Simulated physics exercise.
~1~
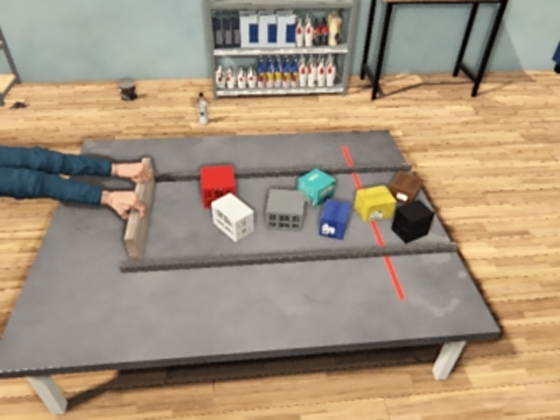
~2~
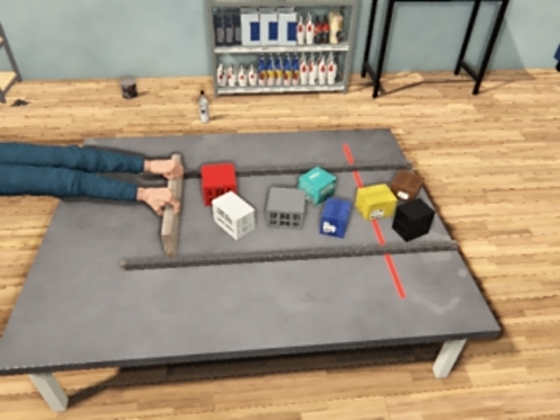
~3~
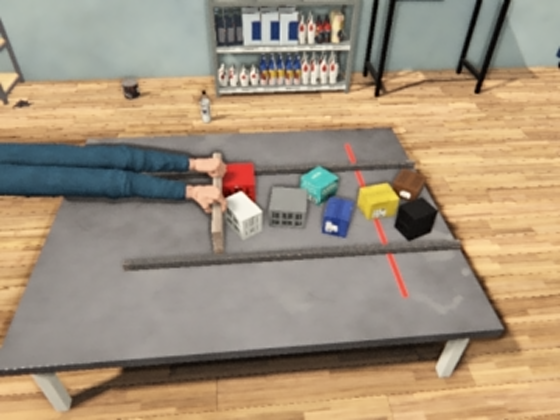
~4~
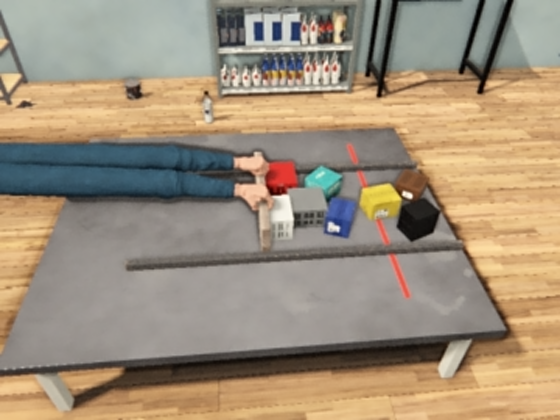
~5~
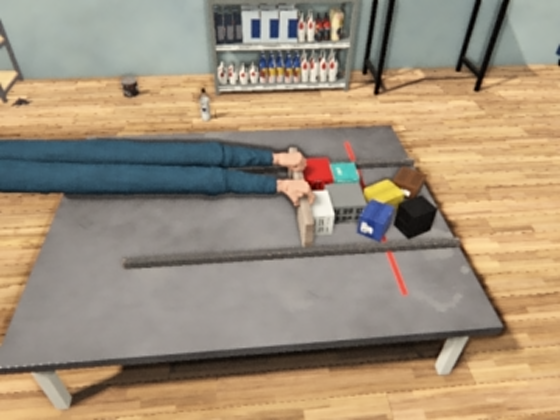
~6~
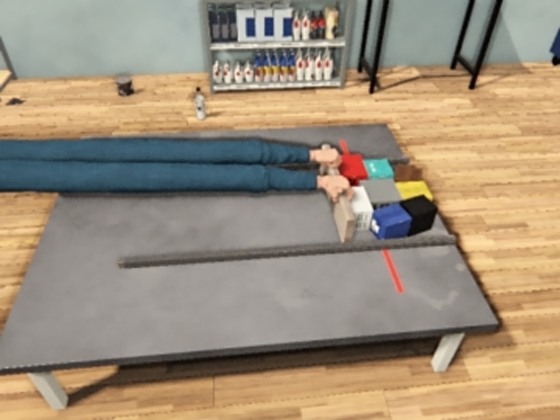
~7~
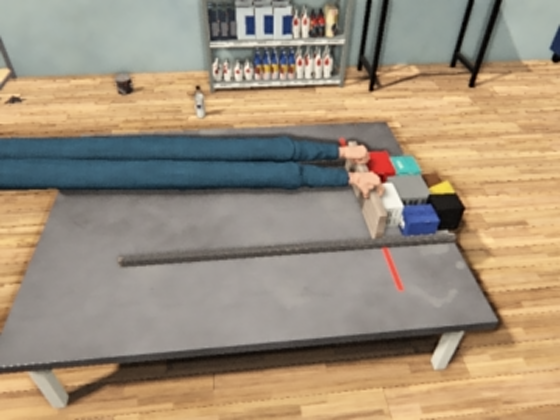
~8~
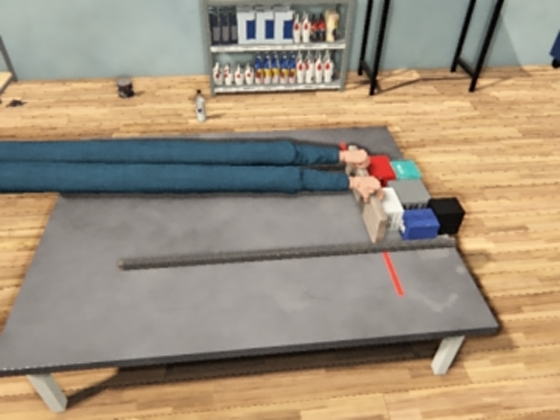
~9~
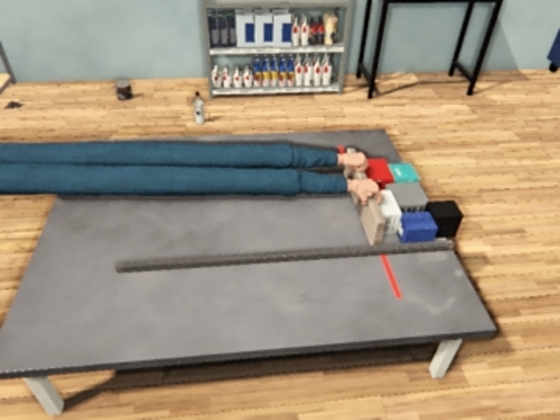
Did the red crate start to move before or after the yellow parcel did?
The red crate started moving before the yellow parcel, which only got going later as the plank pushed the group along.
